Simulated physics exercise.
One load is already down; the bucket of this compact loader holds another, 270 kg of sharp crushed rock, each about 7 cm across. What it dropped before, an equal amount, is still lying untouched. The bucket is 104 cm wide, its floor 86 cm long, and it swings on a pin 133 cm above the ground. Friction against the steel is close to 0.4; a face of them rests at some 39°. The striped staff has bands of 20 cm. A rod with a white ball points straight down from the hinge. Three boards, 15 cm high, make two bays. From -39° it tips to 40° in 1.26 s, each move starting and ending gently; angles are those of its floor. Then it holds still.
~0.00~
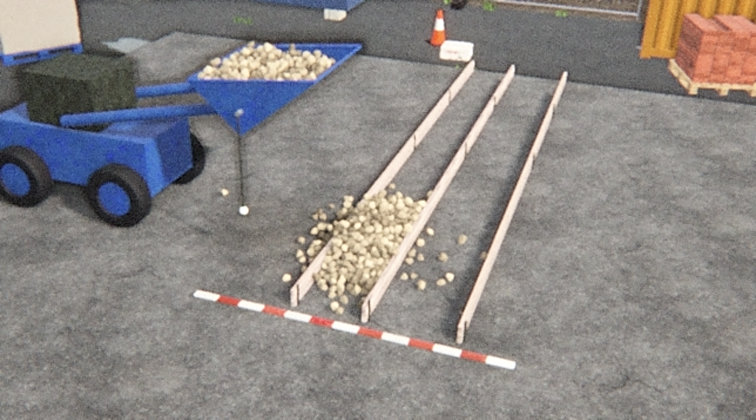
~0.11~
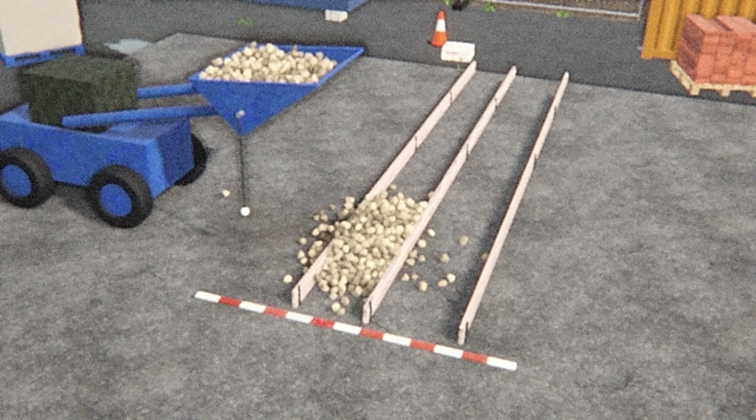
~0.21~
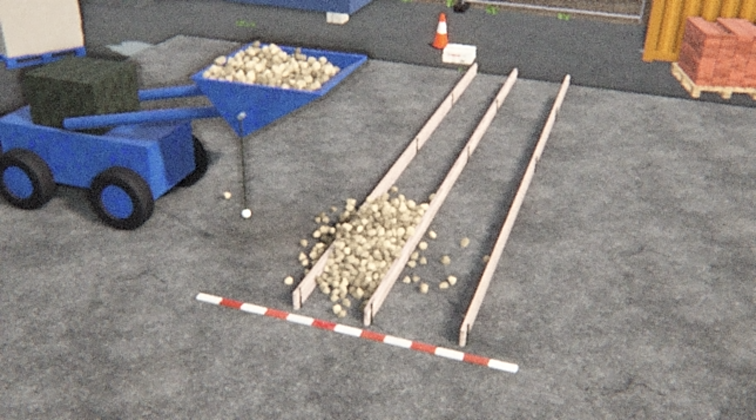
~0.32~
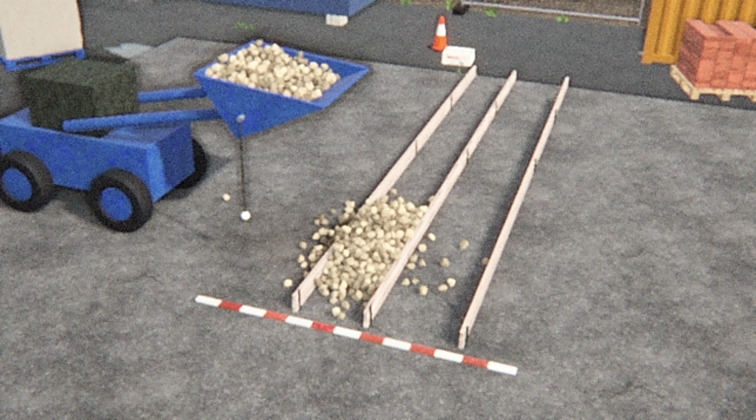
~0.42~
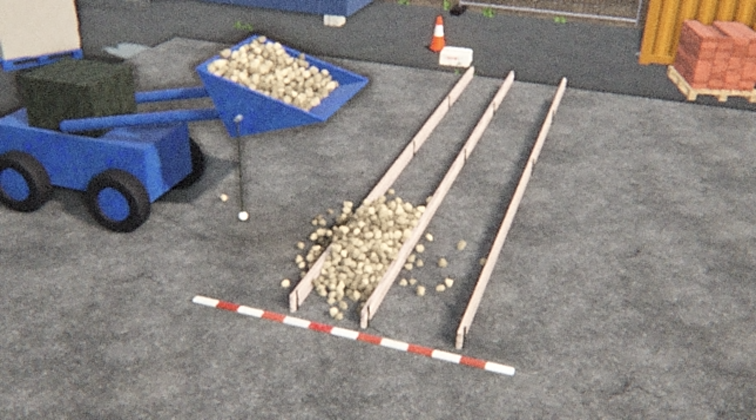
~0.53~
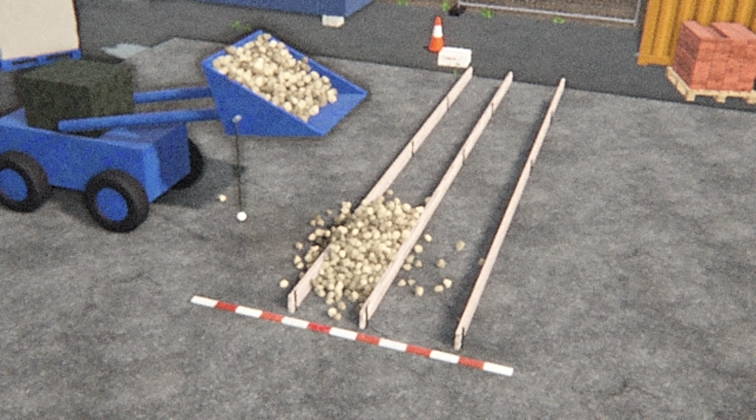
Blue loader's raised bucket of pale stones tilting downward at its right-hand lip, beside an unmoving stone pile among three long boards.
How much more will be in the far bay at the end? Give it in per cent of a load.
Roughly 11 per cent of a load more.
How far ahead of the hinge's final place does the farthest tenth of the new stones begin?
About 130 cm.
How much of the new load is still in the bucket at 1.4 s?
It holds some 70 per cent.
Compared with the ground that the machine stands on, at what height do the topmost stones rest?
About 42 cm above it.
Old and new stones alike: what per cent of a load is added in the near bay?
Some 55 per cent of a load.
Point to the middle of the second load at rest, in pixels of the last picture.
Their middle is at about (356, 232).
After 0.9 s the floor is at 27°; in per cent of one load, 100 in the bucket, 9 short of the bays, 90 in the near bay, 2 in the far bay; the foremost stones are at (440, 272).
After 1.4 s the floor is at 40°; in per cent of one load, 70 in the bucket, 34 short of the bays, 94 in the near bay, 2 in the far bay; the foremost stones are at (440, 272).
After 1.7 s the floor is at 40°; in per cent of one load, 18 in the bucket, 39 short of the bays, 140 in the near bay, 3 in the far bay; the foremost stones are at (442, 270).
After 4.2 s the floor is at 40°; in per cent of one load, 0 in the bucket, 43 short of the bays, 145 in the near bay, 13 in the far bay; the foremost stones are at (471, 269). Net gain in the far bay, 11.
